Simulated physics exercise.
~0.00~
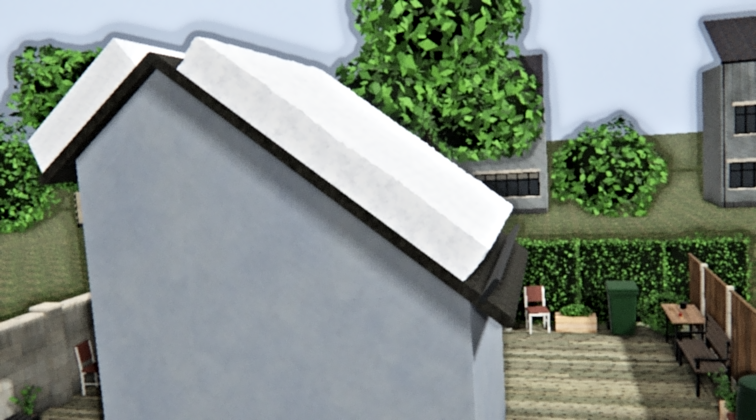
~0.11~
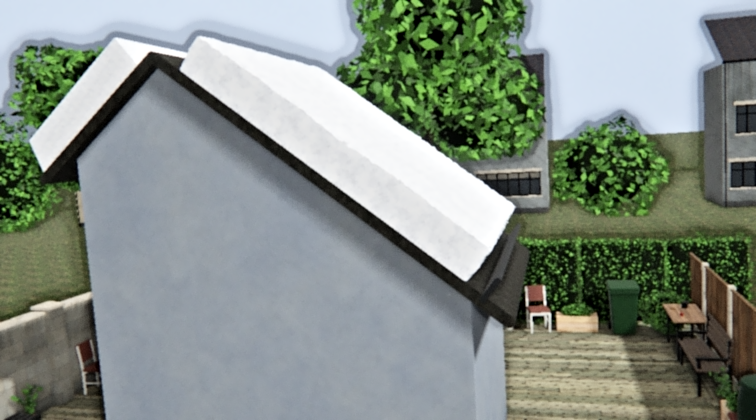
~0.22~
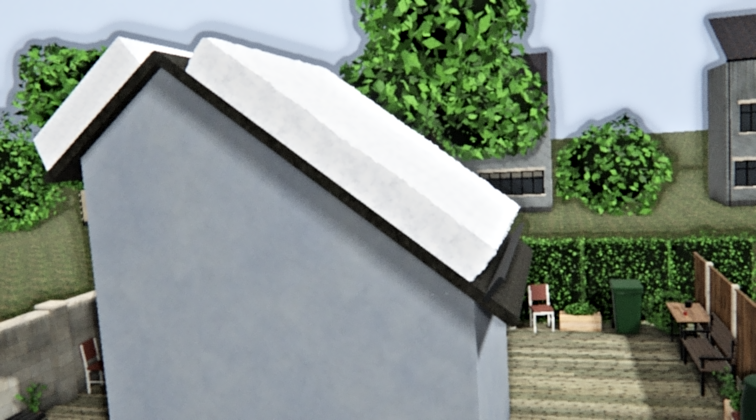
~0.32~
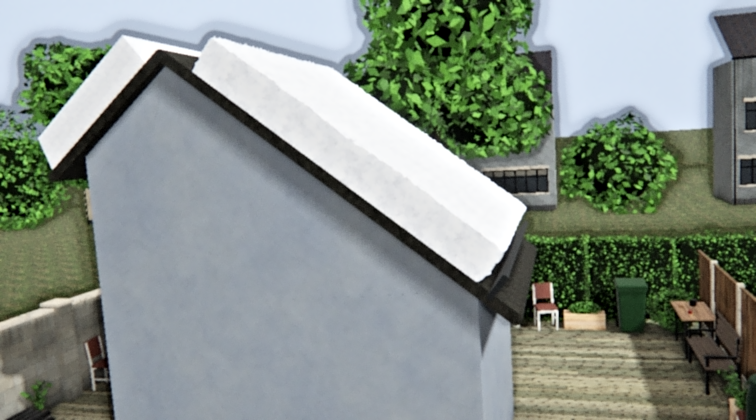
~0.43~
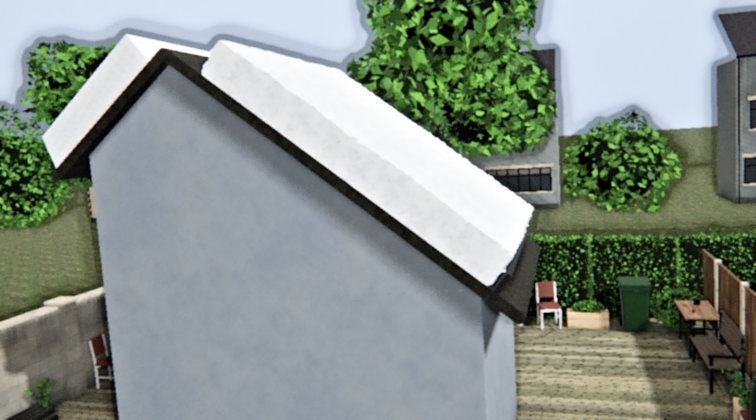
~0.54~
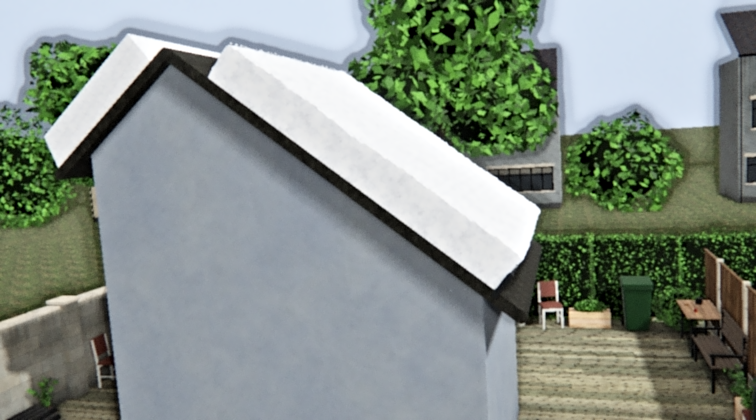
The thick slab of white snow on the right side of a grey house's roof slid slowly down the slope, opening a gap near the peak and edging slightly past the dark eave.
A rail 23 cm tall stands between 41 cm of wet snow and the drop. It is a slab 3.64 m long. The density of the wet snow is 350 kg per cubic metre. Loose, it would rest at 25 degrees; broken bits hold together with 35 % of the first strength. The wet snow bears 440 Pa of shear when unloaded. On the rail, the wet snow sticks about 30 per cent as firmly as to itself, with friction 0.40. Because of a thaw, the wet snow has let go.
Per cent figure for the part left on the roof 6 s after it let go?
Expect roughly 48 %.
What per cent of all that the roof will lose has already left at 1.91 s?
Estimate: 50 %.
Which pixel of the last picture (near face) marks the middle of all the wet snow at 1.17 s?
At about (399, 190).
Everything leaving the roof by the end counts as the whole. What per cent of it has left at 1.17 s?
Roughly 10 %.
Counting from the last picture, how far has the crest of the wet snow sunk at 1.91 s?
By my estimate, near 0.8 m.
By 1.17 s, 94 % of the snow is on the roof.
By 1.91 s, 75 % of the snow is on the roof.
By 2.66 s, 62 % of the snow is on the roof.
By 3.40 s, 54 % of the snow is on the roof.
By 6.00 s, at the end, 48 % of the snow is on the roof.
